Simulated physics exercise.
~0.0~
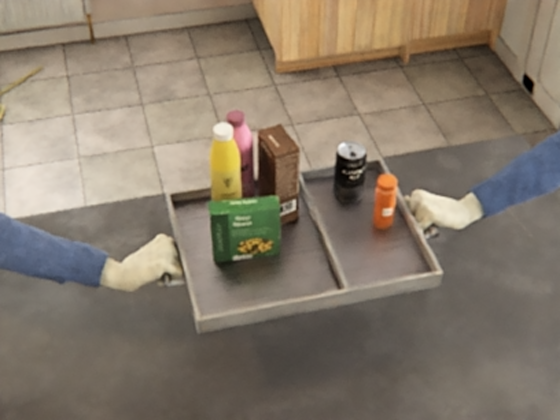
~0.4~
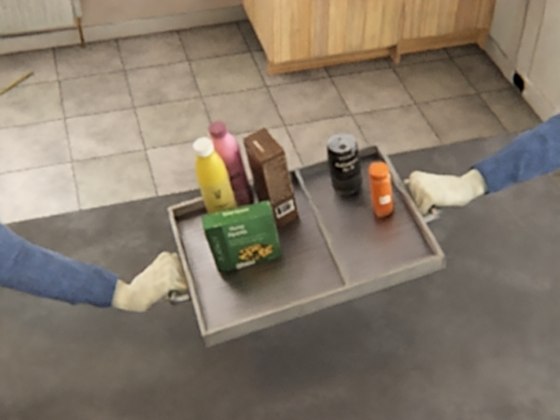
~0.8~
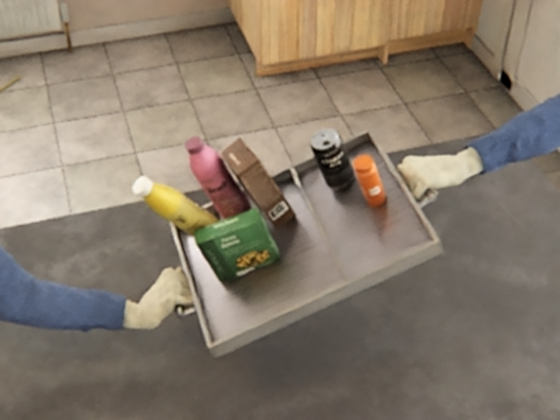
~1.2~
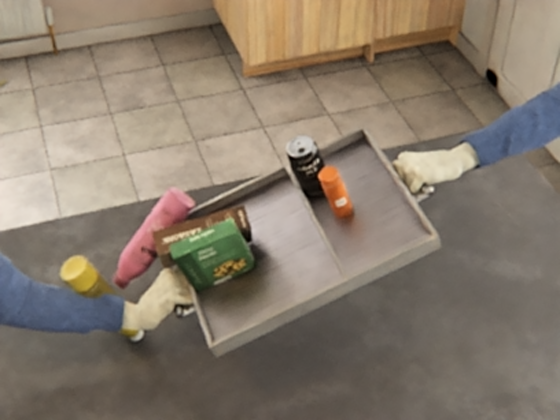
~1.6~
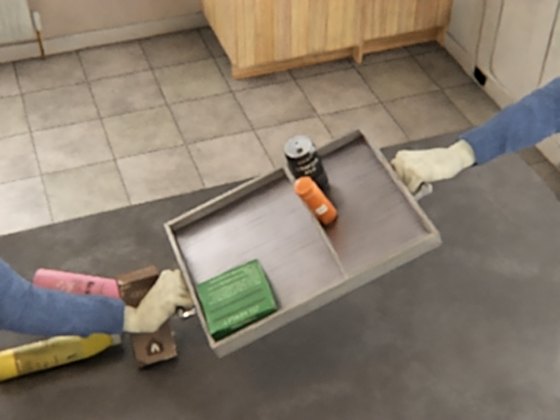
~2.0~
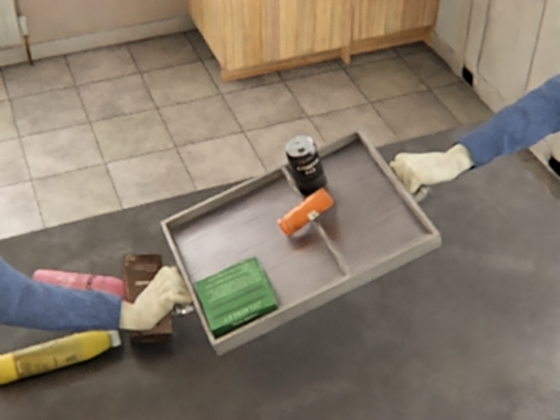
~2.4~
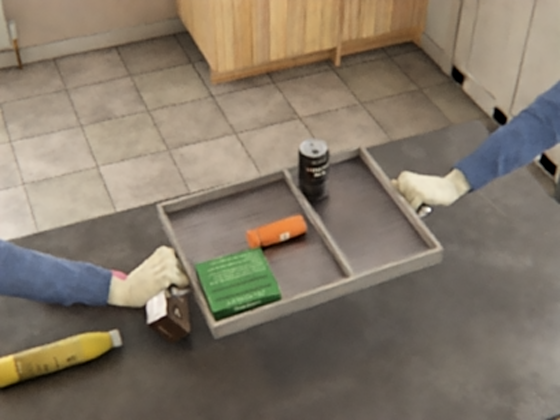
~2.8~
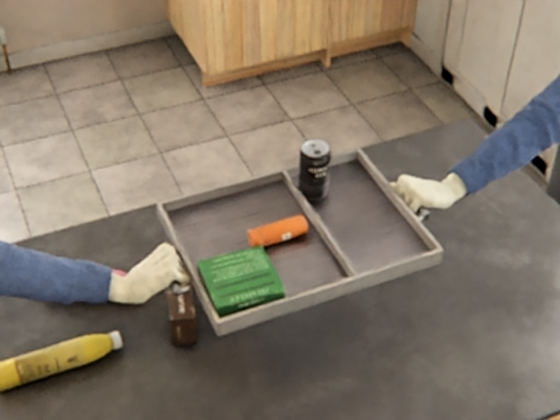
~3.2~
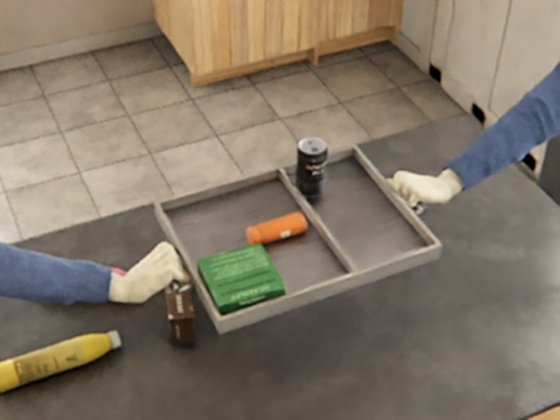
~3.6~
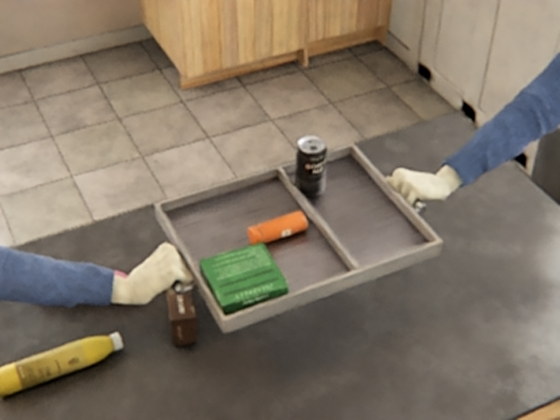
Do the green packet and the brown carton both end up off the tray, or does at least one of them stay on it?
At least one stays on. The green packet tips over but remains on the tray, while the brown carton falls off the left side.
